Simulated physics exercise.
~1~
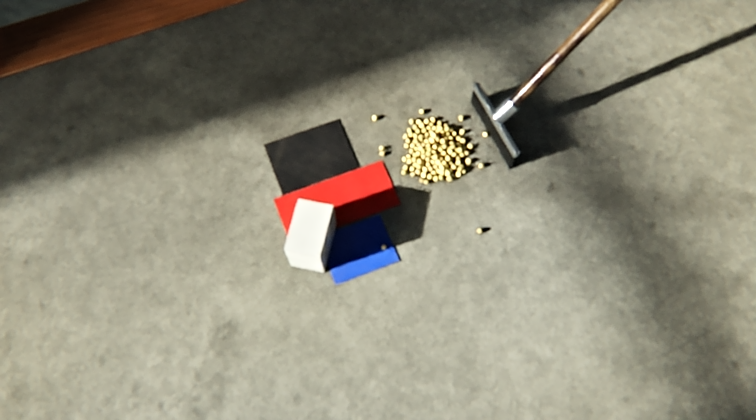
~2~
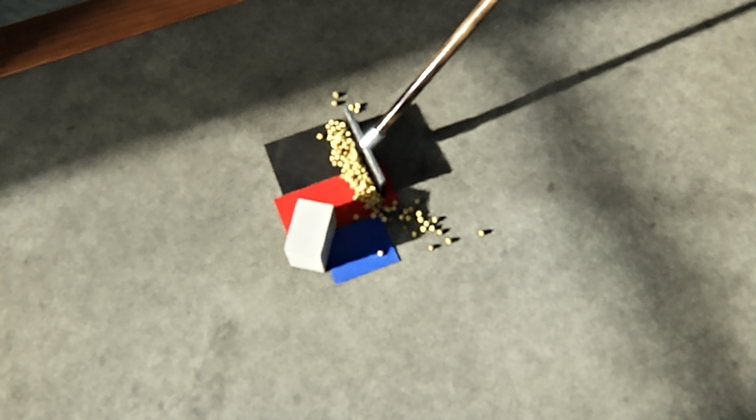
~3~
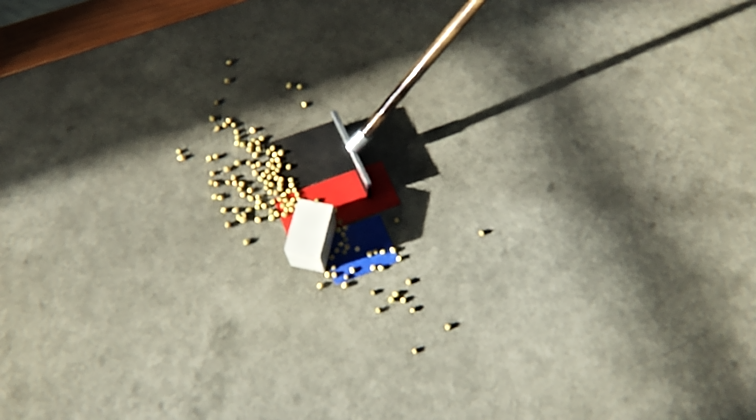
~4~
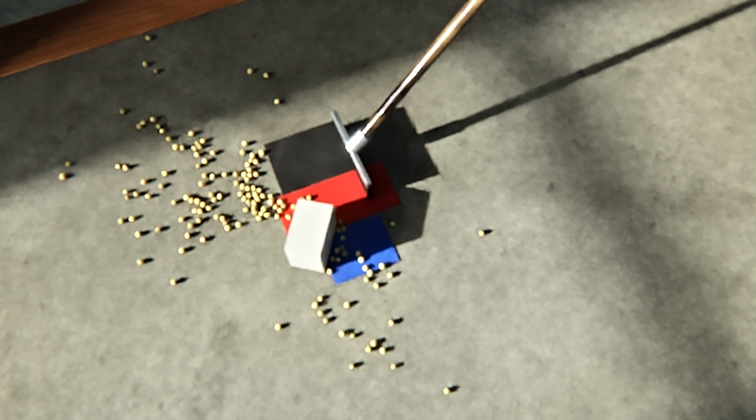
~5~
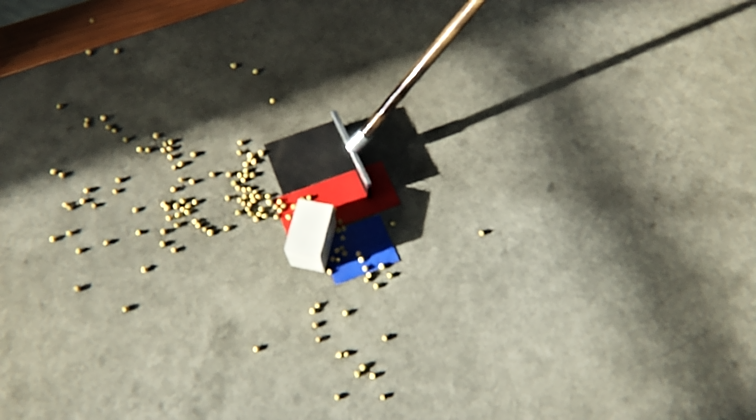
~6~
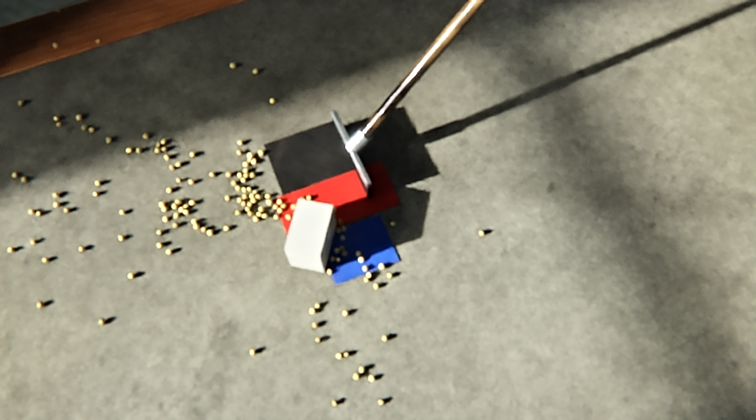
A squeegee swept a pile of soya beans left over the black and red mats, then stopped, while the beans scattered past a fixed pale block and came to rest mostly across the bare floor, with a few left on the coloured mats.
